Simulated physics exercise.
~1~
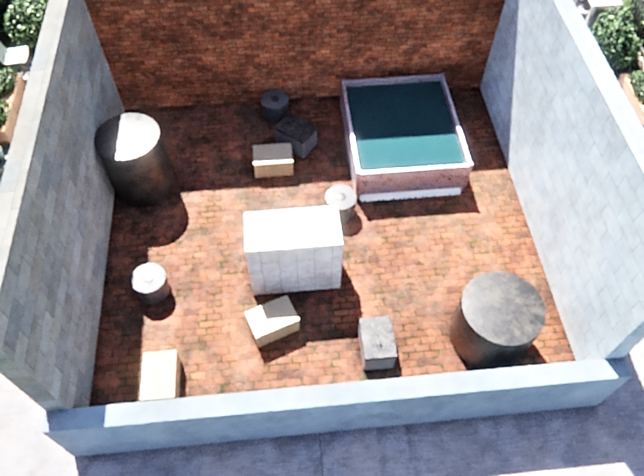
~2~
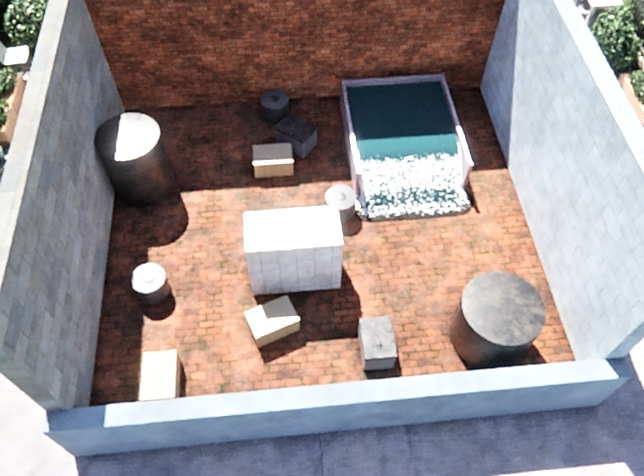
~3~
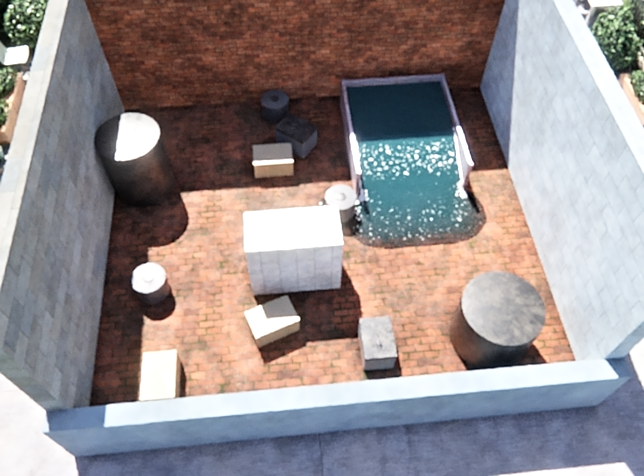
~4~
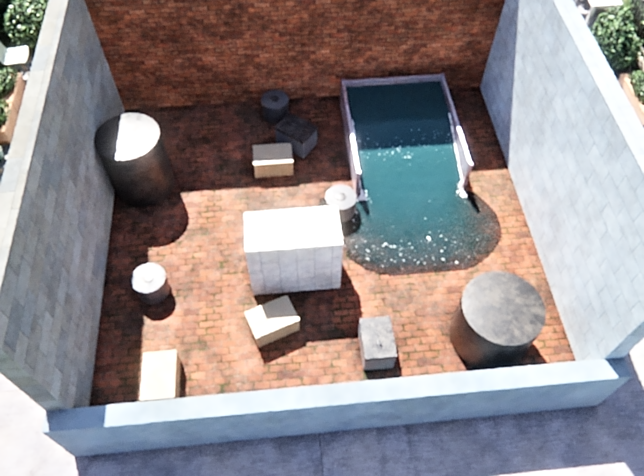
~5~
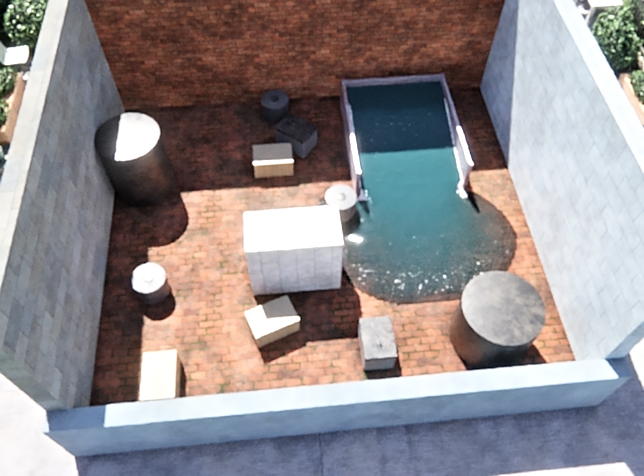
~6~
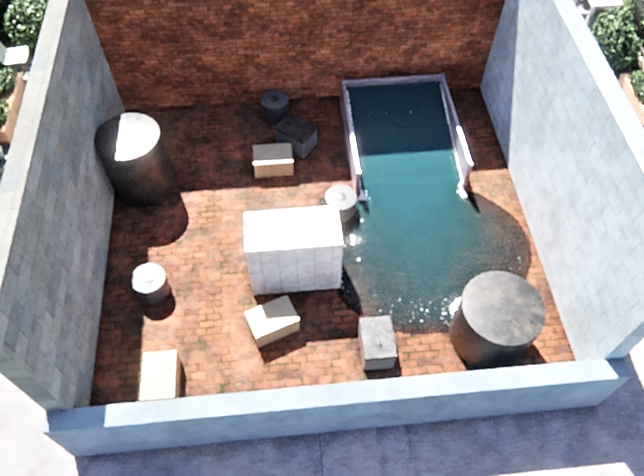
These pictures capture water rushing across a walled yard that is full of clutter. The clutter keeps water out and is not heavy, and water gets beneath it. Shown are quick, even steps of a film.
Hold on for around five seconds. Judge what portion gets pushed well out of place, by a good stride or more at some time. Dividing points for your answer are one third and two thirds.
Answer: A share under one third.
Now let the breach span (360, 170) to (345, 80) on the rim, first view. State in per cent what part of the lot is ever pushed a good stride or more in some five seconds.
I'd put it around 60 percent.
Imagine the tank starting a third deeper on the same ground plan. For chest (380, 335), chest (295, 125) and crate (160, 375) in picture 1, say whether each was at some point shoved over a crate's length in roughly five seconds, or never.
In sequence: Went the distance, fell short and went the distance.
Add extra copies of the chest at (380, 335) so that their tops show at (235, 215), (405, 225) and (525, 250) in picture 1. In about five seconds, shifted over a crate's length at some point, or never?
Each in turn: Stays in place, pushed clear, pushed clear.
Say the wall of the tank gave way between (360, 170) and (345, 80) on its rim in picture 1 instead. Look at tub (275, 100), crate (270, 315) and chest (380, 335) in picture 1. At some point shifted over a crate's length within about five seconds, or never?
Travels that far, falls short, falls short.
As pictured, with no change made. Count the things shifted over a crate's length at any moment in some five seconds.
I make it 2.
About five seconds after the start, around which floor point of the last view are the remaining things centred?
Somewhere near (240, 226) in the last view.
A moment on, 0 of 8 are well off their spots; 0 afloat.
Next, 1 of 8 are well off their spots; 1 afloat.
Later, 2 of 8 are well off their spots; 0 afloat.
In the end, 2 of 8 are well off their spots, and 2 have been at some point; 2 afloat.
